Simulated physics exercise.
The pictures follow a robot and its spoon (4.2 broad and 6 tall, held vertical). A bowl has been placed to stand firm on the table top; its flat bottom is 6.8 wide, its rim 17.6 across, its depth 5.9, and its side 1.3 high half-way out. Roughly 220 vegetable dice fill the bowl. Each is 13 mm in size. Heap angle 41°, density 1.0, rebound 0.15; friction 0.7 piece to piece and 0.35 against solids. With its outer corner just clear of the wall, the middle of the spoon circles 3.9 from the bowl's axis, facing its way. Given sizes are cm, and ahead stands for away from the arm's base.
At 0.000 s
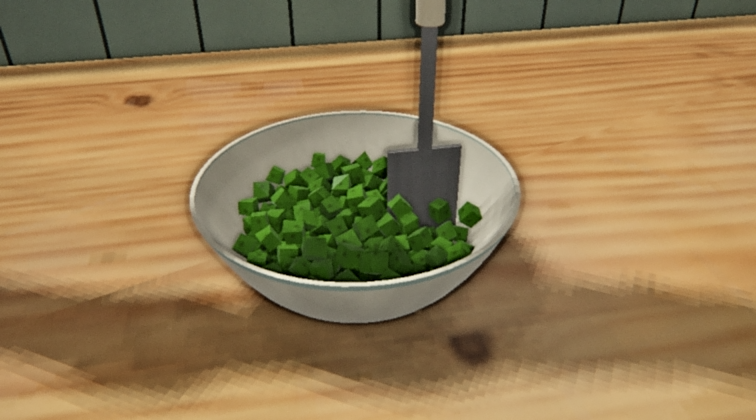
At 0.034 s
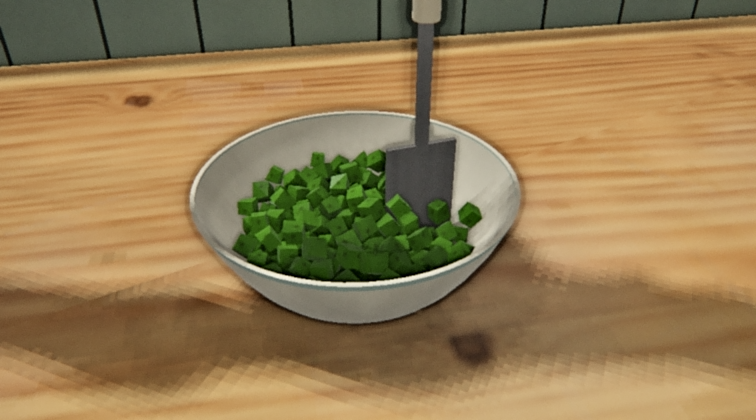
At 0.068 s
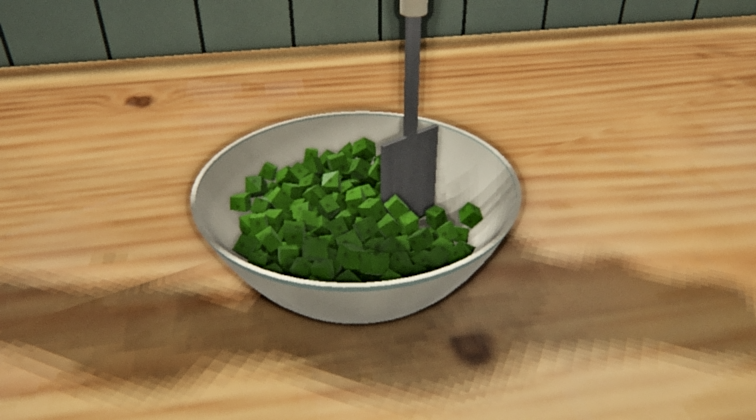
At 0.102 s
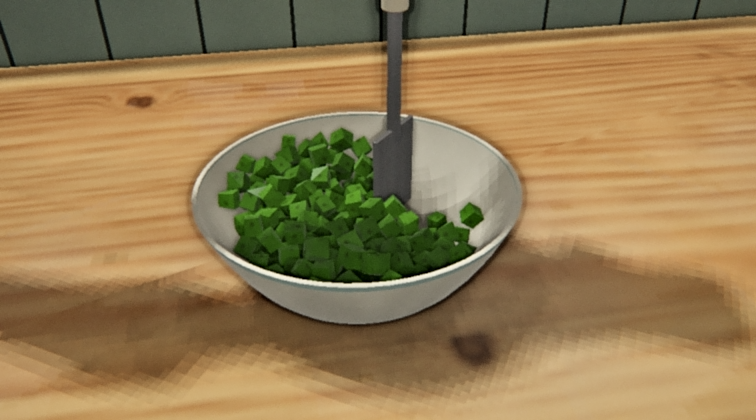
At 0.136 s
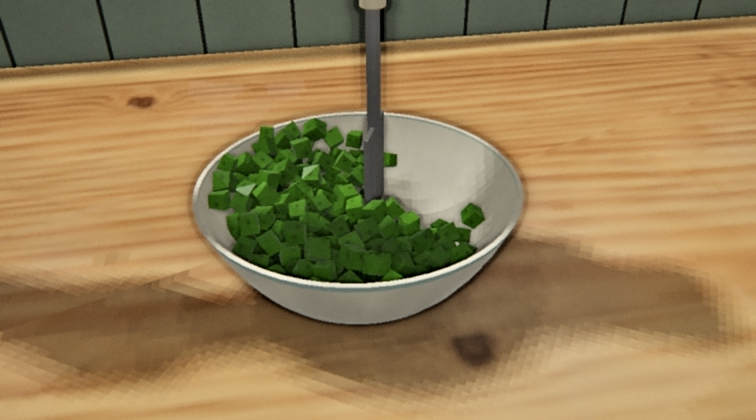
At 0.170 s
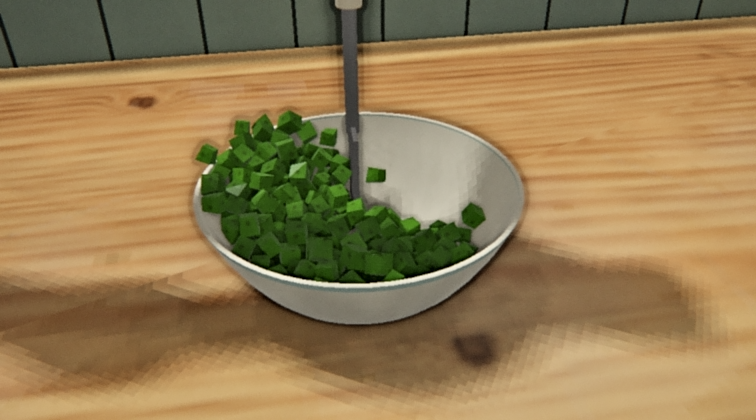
In the video, a gray spatula-like tool held upright in a white bowl of green cubes on a wooden surface sweeps leftward along the far side, turning edge-on and pushing the cubes into a higher heap at the left rim.
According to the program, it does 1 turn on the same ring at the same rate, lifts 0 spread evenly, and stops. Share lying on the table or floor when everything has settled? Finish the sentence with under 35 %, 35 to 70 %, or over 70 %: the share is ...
The share is under 35 %.
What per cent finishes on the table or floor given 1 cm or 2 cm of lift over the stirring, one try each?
I'd say some 20 per cent, and some 20 per cent.
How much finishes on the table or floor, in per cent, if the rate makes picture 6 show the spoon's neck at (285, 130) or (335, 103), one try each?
Near 55 per cent for the first, near 30 per cent for the second.
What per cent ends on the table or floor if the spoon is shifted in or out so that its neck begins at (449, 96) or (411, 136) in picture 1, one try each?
First try about 20 per cent, second try about 15 per cent.
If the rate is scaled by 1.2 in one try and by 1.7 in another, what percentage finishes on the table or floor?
I'd expect about 30 per cent, then about 40 per cent.
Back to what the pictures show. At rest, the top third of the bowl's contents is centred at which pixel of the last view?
(395, 162).
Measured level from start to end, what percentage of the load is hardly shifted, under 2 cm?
That comes to some 5 per cent.
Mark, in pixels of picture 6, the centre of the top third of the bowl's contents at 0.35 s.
About (309, 246).
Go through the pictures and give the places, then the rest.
The first frame shows spoon neck at (426, 124), 0° round; upper third of the load around (349, 218), from x 245 to 470, top at y 160; 224 in the bowl.
The second frame shows spoon neck at (423, 119), 8° round; upper third of the load around (349, 215), from x 245 to 470, top at y 160.
The third frame shows spoon neck at (411, 111), 28° round; upper third of the load around (338, 207), from x 240 to 470, top at y 150.
The fourth frame shows spoon neck at (394, 105), 47° round; upper third of the load around (321, 192), from x 230 to 470, top at y 140.
The fifth frame shows spoon neck at (374, 101), 67° round; upper third of the load around (302, 188), from x 220 to 470, top at y 130.
The sixth frame shows spoon neck at (352, 101), 86° round; upper third of the load around (279, 182), from x 210 to 475, top at y 120; 224 in the bowl.
After 0.35 s, 191° round, highest piece 8 above the table; 202 in the bowl, 10 on the table or floor, 12 in flight or on the tool.
After 0.53 s, 296° round, highest piece 8 above the table; 179 in the bowl, 36 on the table or floor, 9 in flight or on the tool.
After 0.82 s, 0° round, highest piece 7 above the table; 165 in the bowl, 59 on the table or floor.
After 1.52 s, 0° round, highest piece 7 above the table; 165 in the bowl, 59 on the table or floor.
At rest, 165 in the bowl, 59 on the table or floor. That is 26 % on the table or floor.
